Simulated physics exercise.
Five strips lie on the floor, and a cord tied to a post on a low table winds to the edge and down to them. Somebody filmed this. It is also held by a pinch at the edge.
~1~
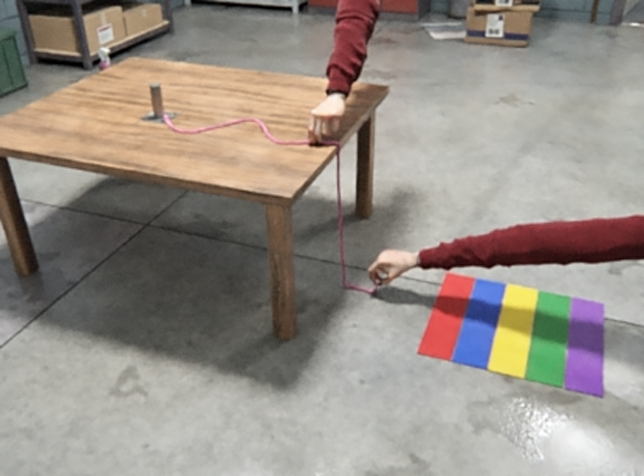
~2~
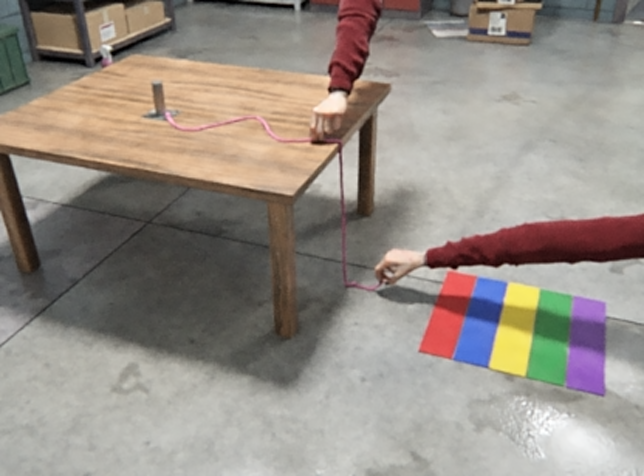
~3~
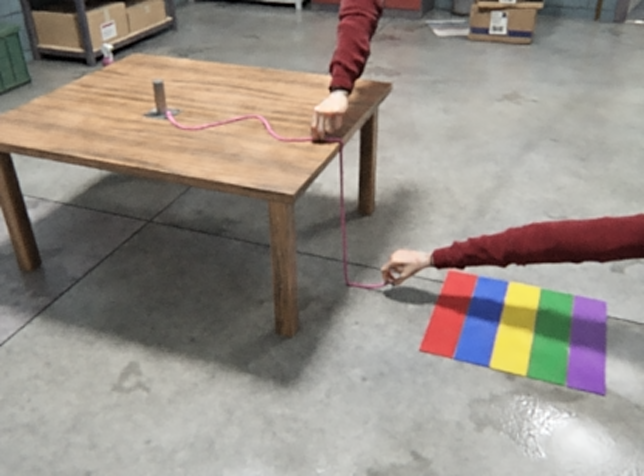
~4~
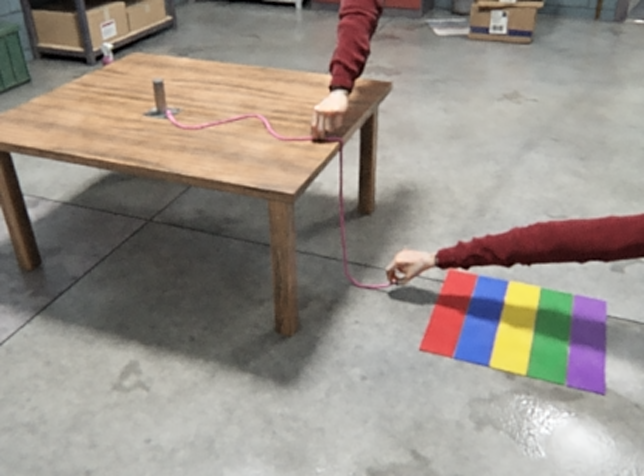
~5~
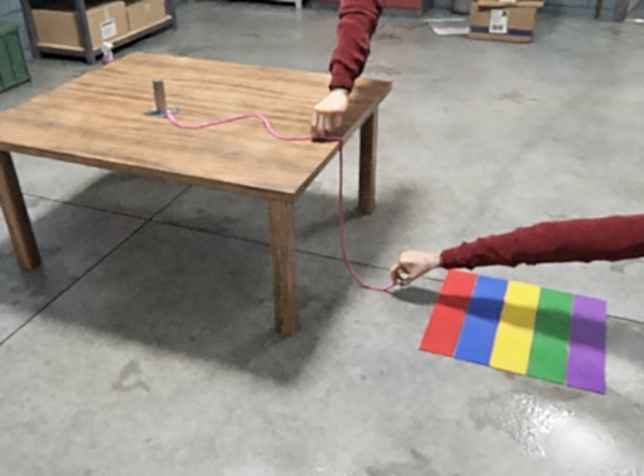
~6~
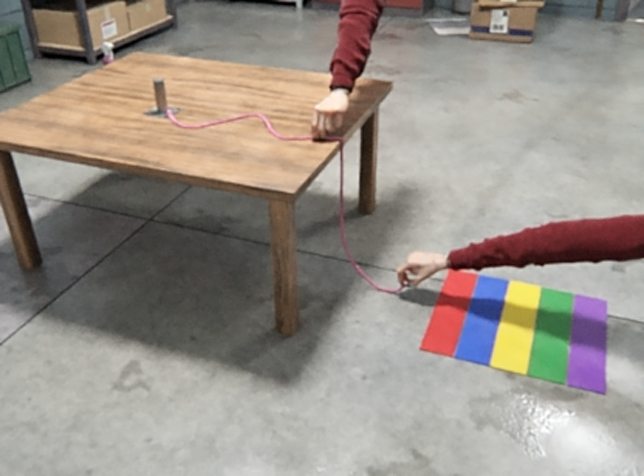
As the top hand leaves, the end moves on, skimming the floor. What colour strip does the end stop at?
Green.
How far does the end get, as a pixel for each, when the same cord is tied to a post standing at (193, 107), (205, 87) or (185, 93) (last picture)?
The spots are near (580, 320), (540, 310) and (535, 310).
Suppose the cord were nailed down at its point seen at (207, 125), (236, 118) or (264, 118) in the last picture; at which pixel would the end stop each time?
First try near (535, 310), second near (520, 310), third near (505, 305).
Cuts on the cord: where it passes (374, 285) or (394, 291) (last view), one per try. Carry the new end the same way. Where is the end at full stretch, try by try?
Try one: (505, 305); try two: (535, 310).
A little later, end near (487, 301); over blue.
Next, end near (530, 311); over yellow.
When it is tight, end near (557, 316); over green. It gets as far as the green strip.
